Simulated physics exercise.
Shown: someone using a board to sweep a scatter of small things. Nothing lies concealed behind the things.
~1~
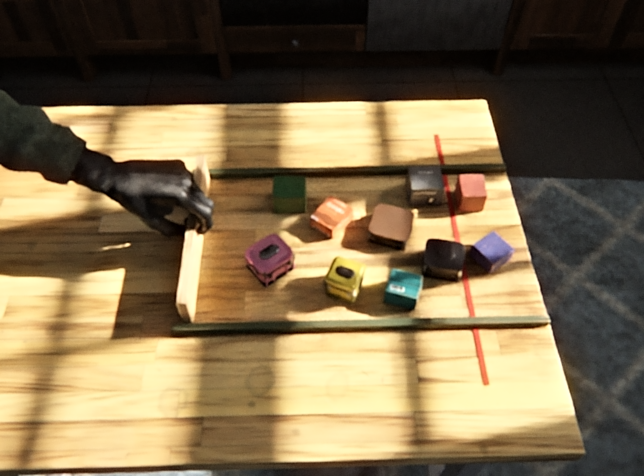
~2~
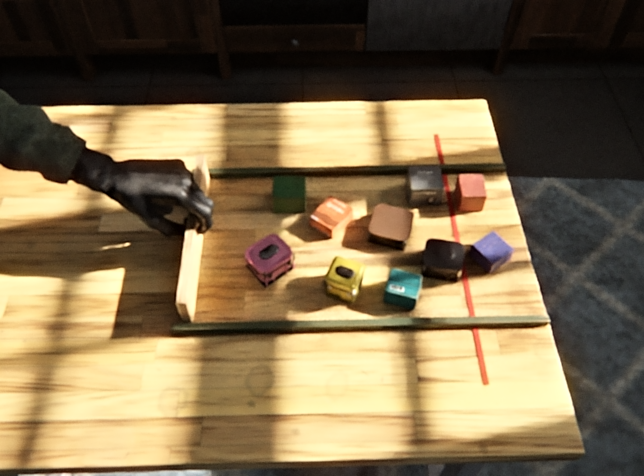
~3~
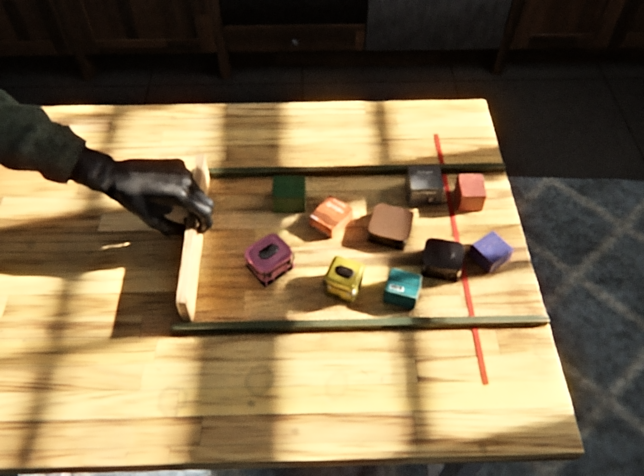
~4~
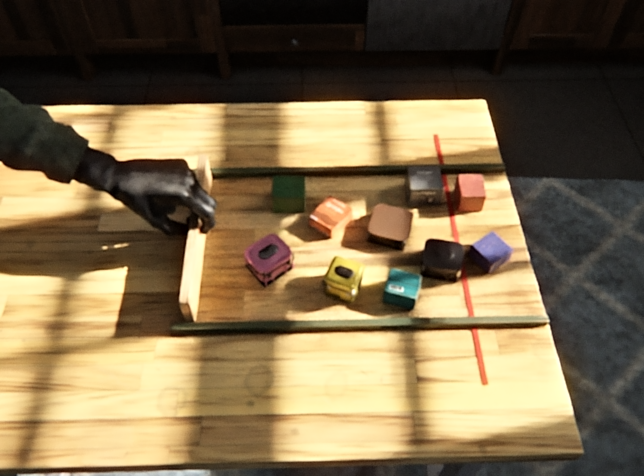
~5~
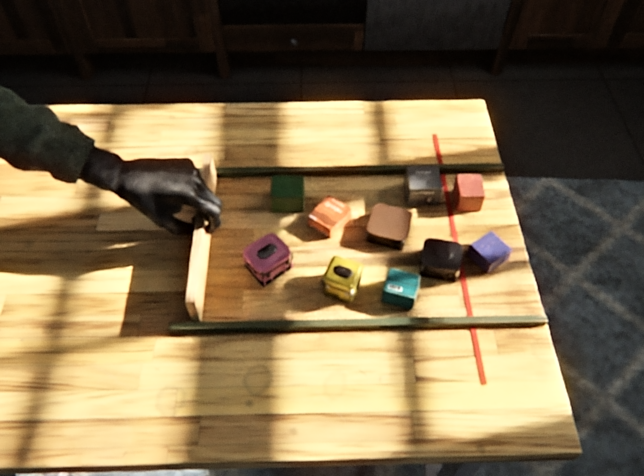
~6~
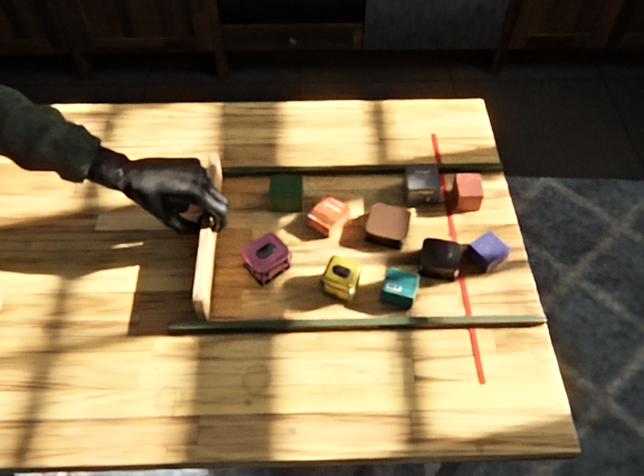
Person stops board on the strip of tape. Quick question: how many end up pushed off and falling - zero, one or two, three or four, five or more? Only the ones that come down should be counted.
From what happens, the ones that come off the end make one or two in total.
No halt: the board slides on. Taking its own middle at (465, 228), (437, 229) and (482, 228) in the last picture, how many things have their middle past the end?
3; 0; 6.
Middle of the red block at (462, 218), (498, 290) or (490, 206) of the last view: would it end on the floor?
Taking the three spots in turn, the red block comes off, then comes off, then comes off.
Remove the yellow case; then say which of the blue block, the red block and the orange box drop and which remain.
So: The blue block goes down, the red block goes down, the orange box does not drop.
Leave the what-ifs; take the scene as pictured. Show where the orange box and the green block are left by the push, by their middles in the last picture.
Final positions - orange box around (469, 216), green block around (464, 190).
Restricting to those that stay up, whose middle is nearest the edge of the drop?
That one is the black case.
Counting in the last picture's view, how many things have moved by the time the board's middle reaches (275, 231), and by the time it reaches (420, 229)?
That gives 2 for the first and 10 for the second.
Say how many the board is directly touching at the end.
4 in contact.
Soon after, none off yet; blue block at rest near (488, 251); red block at rest near (467, 193); black case at rest near (439, 259).
After that, none off yet; blue block at rest near (488, 251); red block at rest near (467, 193); black case displaced a little near (453, 263).
In the end, the number that fall off is one or two; gone, red block and blue block.
